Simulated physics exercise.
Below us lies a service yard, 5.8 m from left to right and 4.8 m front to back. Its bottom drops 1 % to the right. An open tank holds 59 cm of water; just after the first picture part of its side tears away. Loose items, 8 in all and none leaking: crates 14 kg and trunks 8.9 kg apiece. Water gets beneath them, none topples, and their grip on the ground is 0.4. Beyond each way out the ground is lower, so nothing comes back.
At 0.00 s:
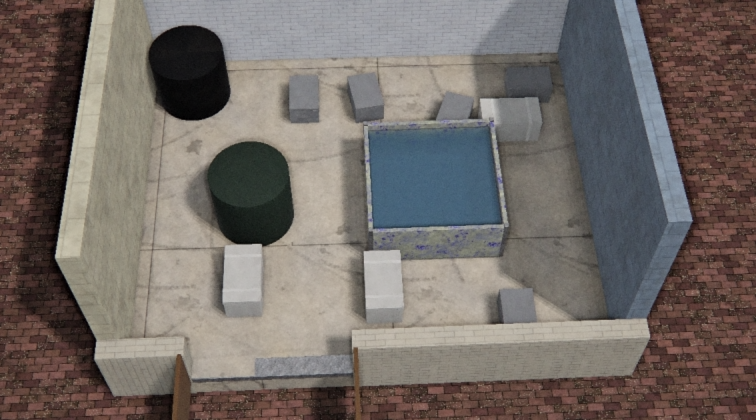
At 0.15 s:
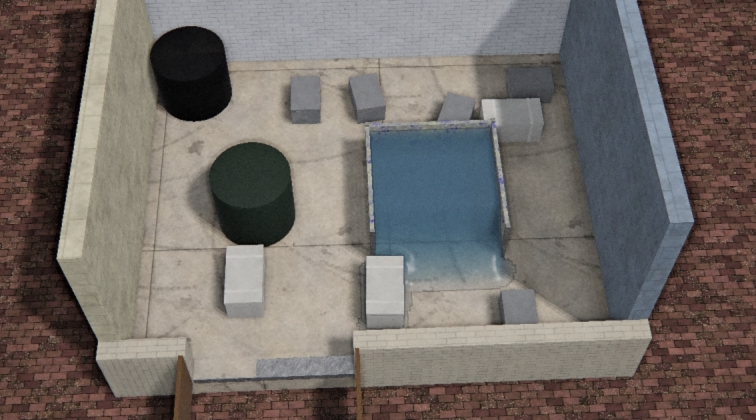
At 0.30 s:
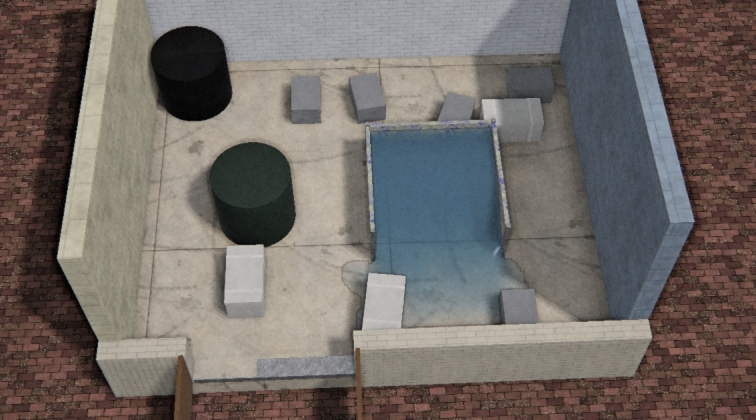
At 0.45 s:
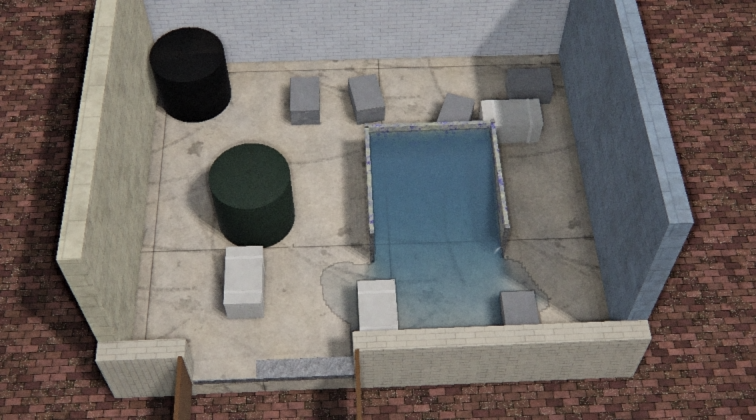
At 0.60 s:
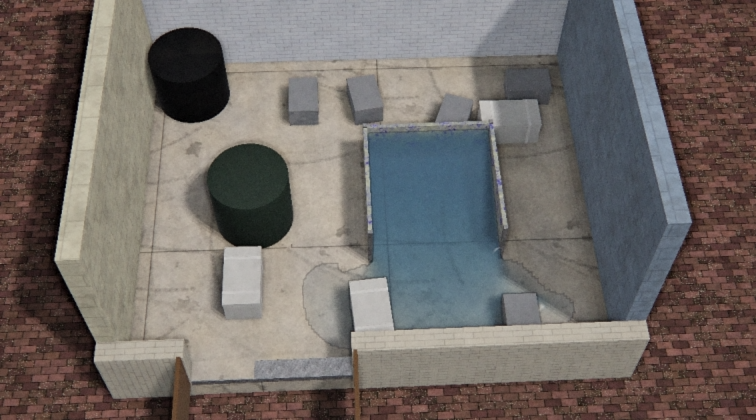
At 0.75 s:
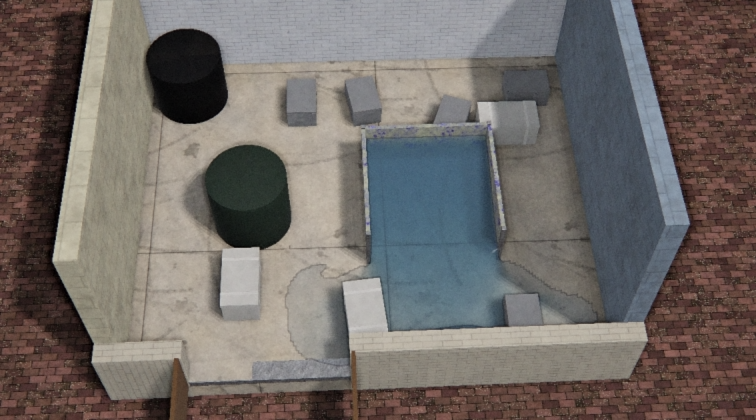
Walled yard with a water tank losing its front side, water spreading across the floor and pushing a pale block toward the front wall.
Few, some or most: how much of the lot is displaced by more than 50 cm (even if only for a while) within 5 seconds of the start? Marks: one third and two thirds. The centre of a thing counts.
Share: One to two thirds.
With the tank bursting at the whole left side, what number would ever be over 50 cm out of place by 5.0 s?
In that case 2 of them.
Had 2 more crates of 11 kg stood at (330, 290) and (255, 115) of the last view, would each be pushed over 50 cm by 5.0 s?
In turn: Past it, short of it.
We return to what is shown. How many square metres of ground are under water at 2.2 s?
About 12.0 m2.
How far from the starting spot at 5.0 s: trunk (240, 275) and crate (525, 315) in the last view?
In turn: 250 cm, 350 cm.
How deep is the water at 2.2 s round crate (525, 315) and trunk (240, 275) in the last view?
Roughly 7 and 2 cm.
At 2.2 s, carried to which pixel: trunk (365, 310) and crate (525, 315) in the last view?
Around (222, 292) and (549, 215).
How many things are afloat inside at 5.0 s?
At that moment 3.
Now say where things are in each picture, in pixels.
A trunk at (383, 279) rests on the ground; a crate at (519, 310) rests on the ground; 2.5 m2 under water; 0 of 8 have shifted, in the first frame.
A trunk at (385, 284) rests on the ground, 6 cm from its start; a crate at (520, 311), on the bottom; 3.2 m2 under water; 1 of 8 have shifted, in the second frame.
A trunk at (384, 303), on the bottom, 33 cm from its start; a crate at (521, 311) rests on the ground; water covers 4.3 m2; 1 of 8 have shifted, in the third frame.
A trunk at (378, 310), on the bottom, 41 cm from its start; a crate at (520, 314), on the bottom; water covers 5.3 m2; 1 of 8 have shifted, in the fourth frame.
A trunk at (372, 308) rests on the ground, 41 cm from its start; a crate at (522, 316) rests on the ground, 7 cm from its start; water covers 6.0 m2; 2 of 8 have shifted, in the fifth frame.
A trunk at (365, 309) floats, 43 cm from its start; a crate at (524, 316), on the bottom, 10 cm from its start; 6.6 m2 under water; 2 of 8 have shifted, in the sixth frame.
After 1.1 s 1 of 8 are over 50 cm from their spots; 0 afloat.
After 2.2 s 3 of 8 are over 50 cm from their spots; 1 afloat.
After 3.5 s 5 of 8 are over 50 cm from their spots; 2 afloat.
After 5.0 s 5 of 8 are over 50 cm from their spots, and 5 have been at some point; 3 afloat.
